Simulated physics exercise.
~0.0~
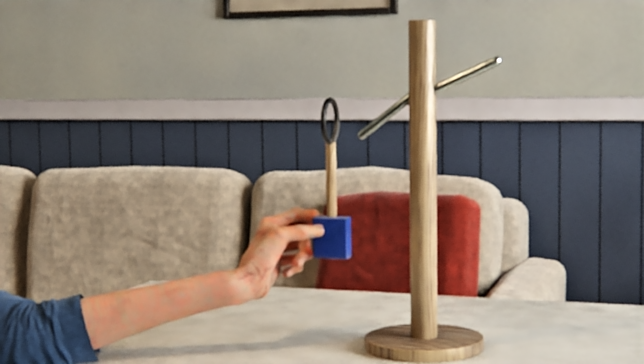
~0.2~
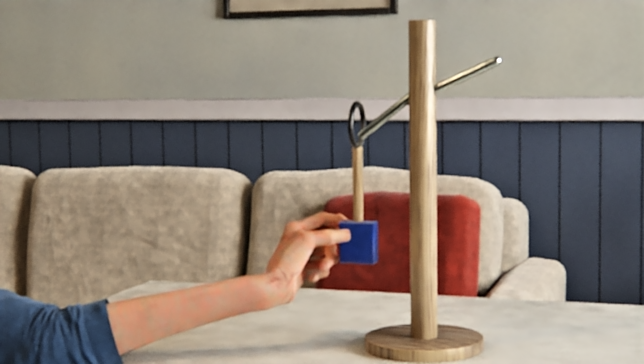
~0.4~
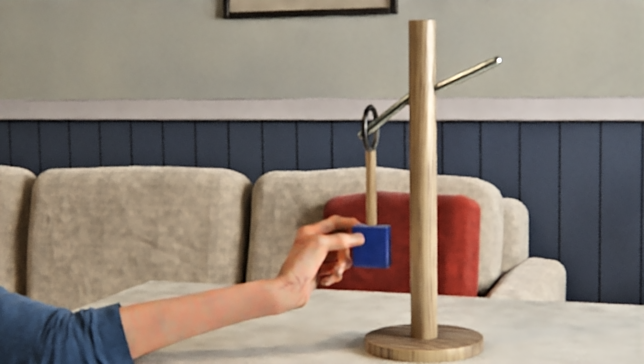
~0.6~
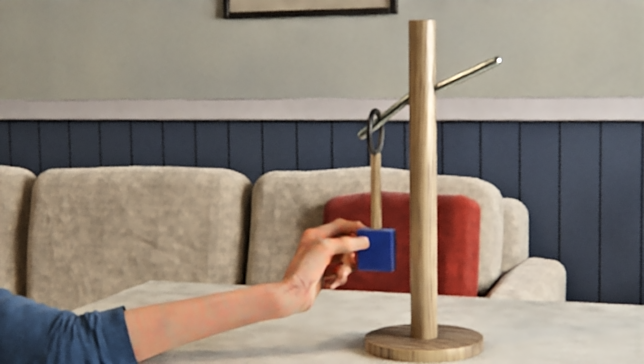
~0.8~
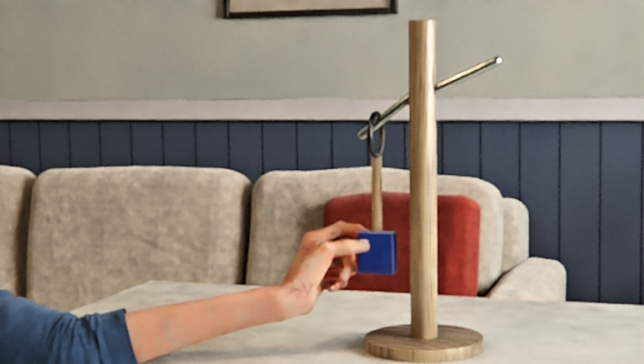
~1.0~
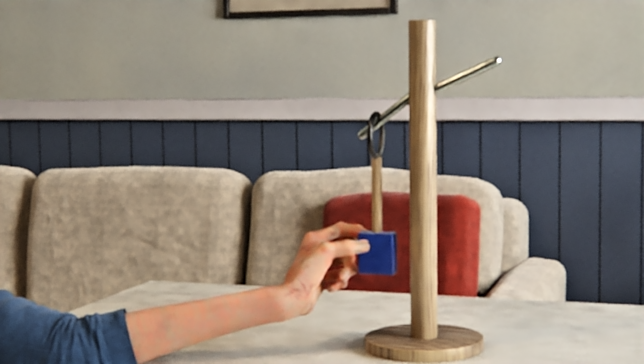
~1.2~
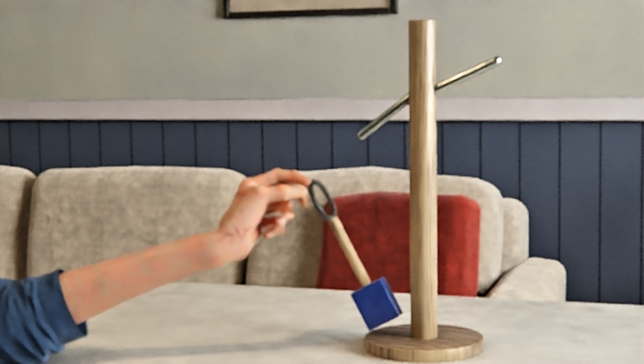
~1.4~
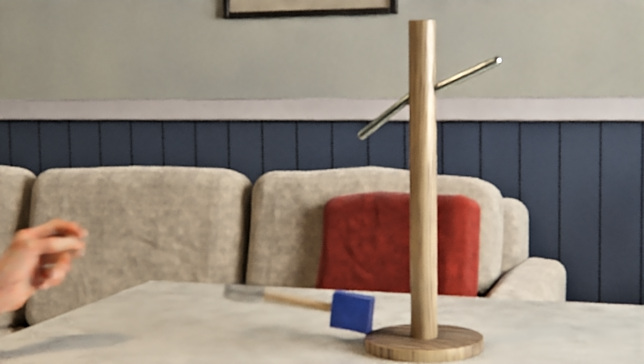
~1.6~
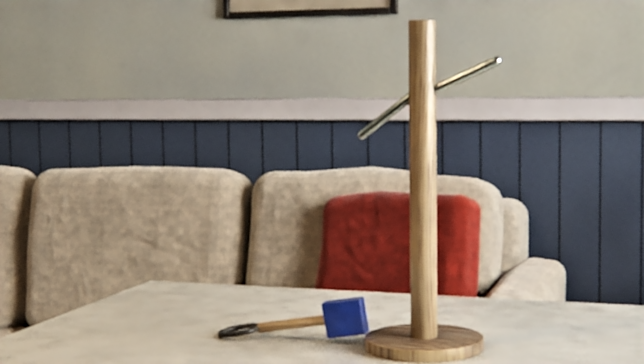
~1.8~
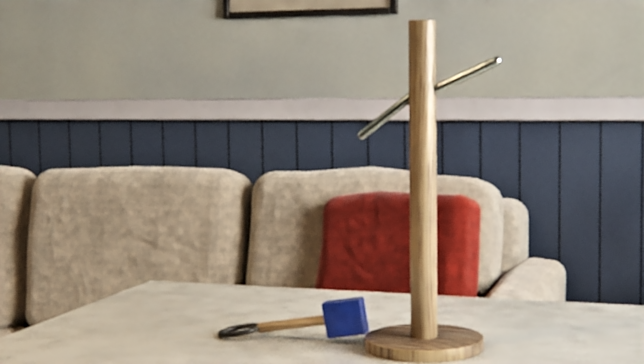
A blue block-ended brush with a looped wooden handle is moved right by a hand to the slanted peg of a wooden stand and held there; it then drops, tipping over as the hand withdraws left, and ends lying on the table beside the stand's base.
